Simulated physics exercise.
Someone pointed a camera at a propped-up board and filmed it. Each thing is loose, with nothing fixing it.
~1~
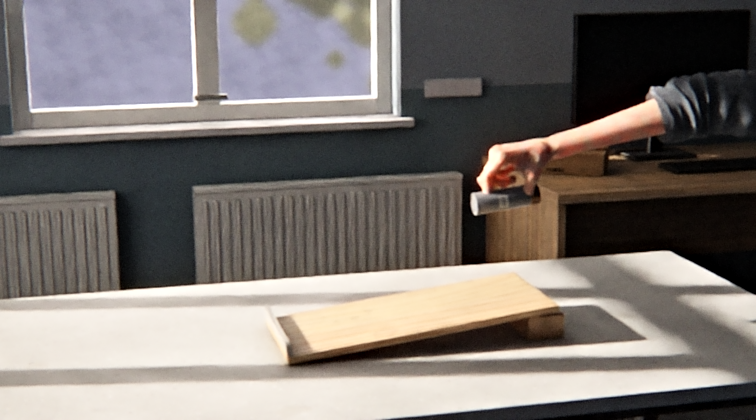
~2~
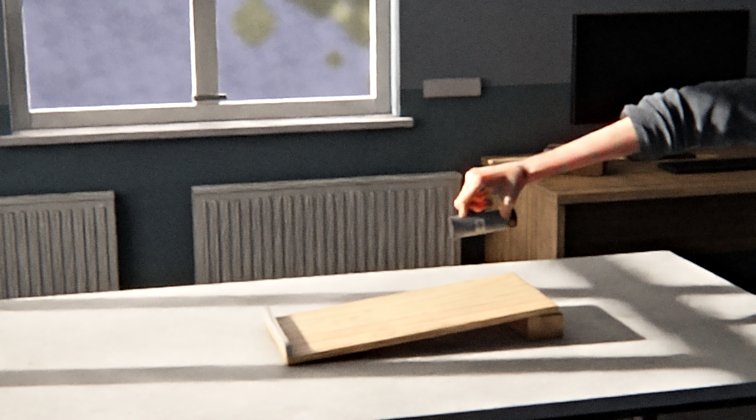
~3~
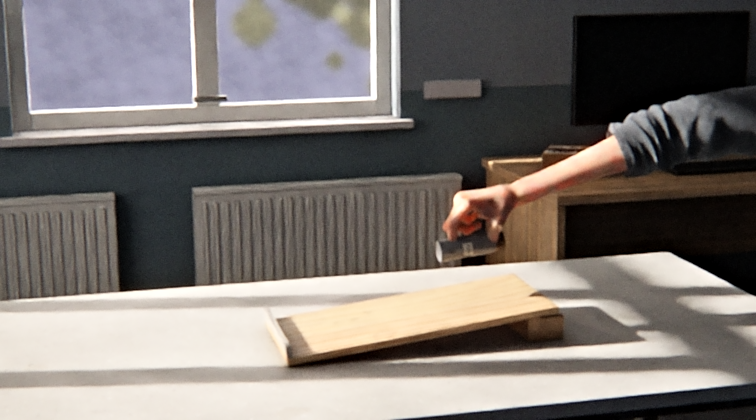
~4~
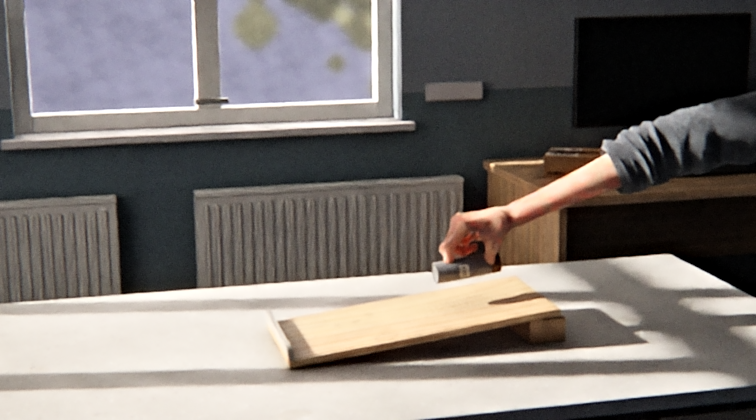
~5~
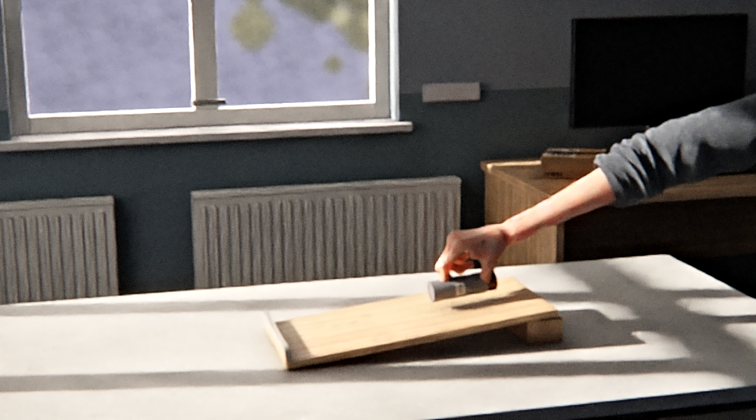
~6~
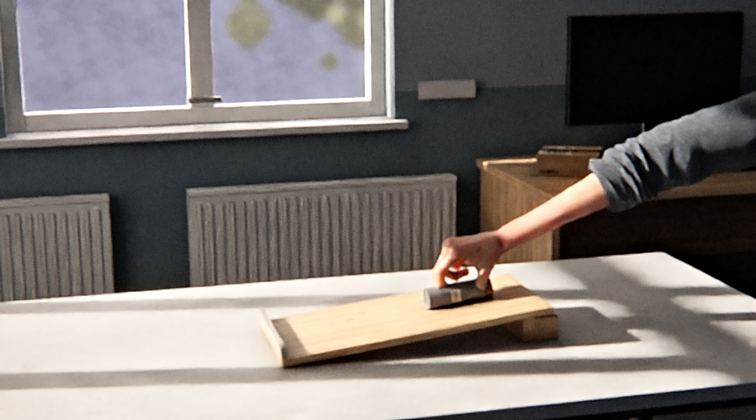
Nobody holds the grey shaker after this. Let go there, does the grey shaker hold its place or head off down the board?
The grey shaker holds its place.
Then, 0.20 s after the last picture, nothing has stirred.
Then, 0.40 s after the last picture, grey shaker resting near (458, 293).
At rest, it is in place. Seen from the same camera at the end, grey shaker near (458, 293). The grey shaker remains at rest.
